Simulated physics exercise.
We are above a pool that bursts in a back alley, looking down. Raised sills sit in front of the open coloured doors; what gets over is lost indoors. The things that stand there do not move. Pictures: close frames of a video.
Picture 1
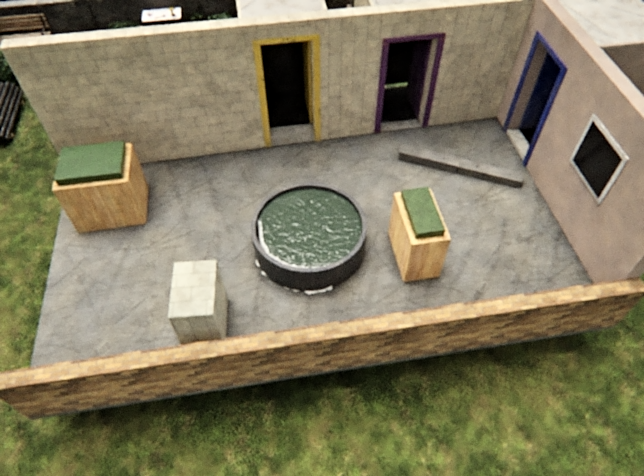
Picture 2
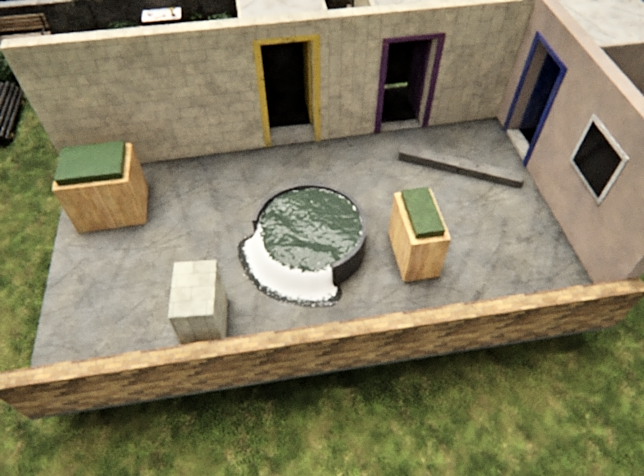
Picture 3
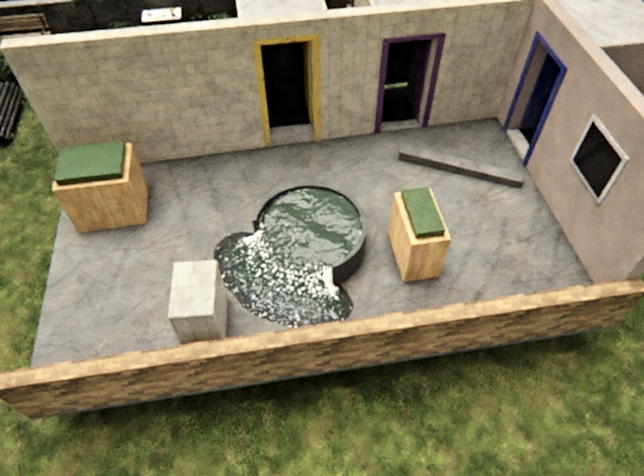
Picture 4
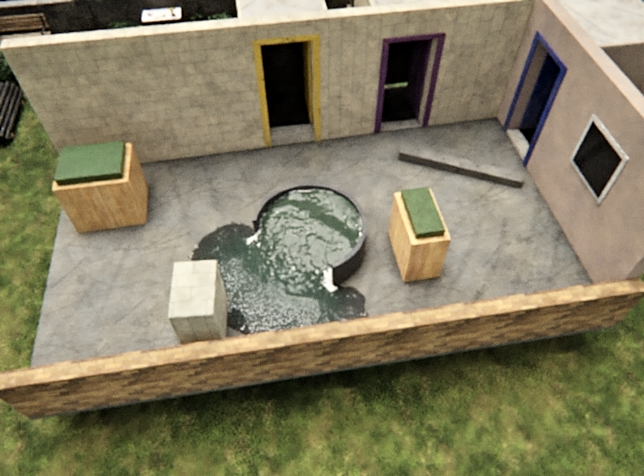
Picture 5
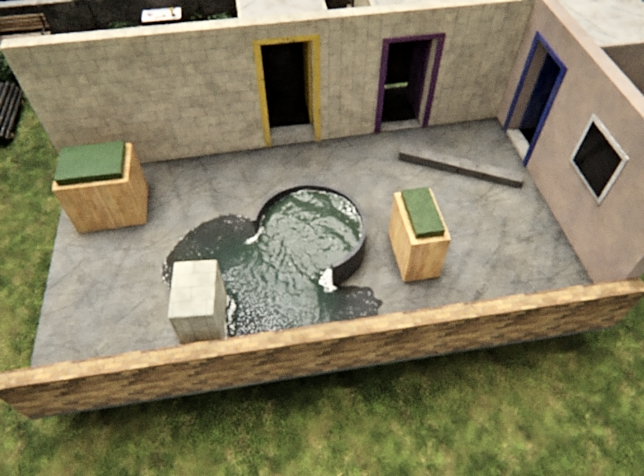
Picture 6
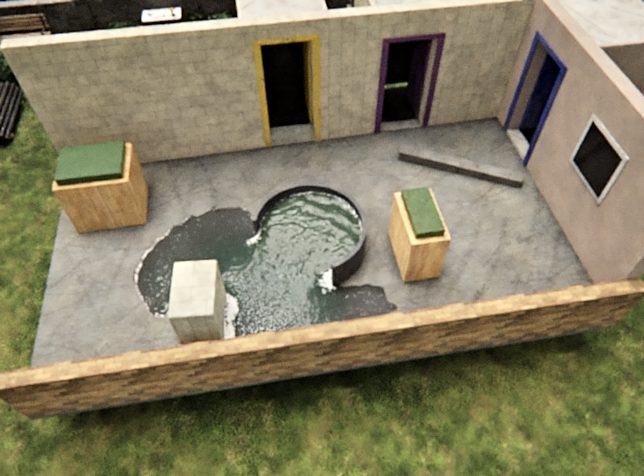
In a walled back alley, a round pool bursts and water spreads around a pale block.
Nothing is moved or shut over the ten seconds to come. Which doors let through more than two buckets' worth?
Purple door: No, two buckets or less; yellow door: No, two buckets or less; blue door: No, two buckets or less.
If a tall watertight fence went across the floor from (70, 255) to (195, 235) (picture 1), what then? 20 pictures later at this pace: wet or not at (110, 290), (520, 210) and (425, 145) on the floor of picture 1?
In turn: Flooded, dry, no water.
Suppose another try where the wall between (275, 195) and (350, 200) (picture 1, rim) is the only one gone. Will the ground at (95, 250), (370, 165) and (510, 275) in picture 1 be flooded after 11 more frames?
Point by point: Unwetted; soaked; unwetted.
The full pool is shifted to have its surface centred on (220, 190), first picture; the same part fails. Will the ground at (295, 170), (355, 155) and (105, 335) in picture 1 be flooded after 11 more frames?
Bone-dry, bone-dry, soaked.
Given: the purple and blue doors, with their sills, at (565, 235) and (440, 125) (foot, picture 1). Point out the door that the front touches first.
The one in purple gets wet first.
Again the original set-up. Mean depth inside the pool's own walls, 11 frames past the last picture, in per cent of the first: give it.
I make it 24 per cent.
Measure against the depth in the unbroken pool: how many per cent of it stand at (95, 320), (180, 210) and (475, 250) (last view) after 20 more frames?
Estimated readings in sequence: 6, 4, 2 percent.
A moment on, water covers 25 % of the floor; the purple door not reached, the yellow door not reached, the blue door not reached.
Next, water covers 35 % of the floor; the purple door not reached, the yellow door not reached, the blue door not reached.
Then, water covers 40 % of the floor; the purple door not reached, the yellow door not reached, the blue door not reached.
Later, water covers 50 % of the floor; the purple door not reached, the yellow door not reached, the blue door not reached.
In the end, water covers 45 % of the floor; the purple door not reached, the yellow door wet at the sill, nothing in, the blue door not reached.
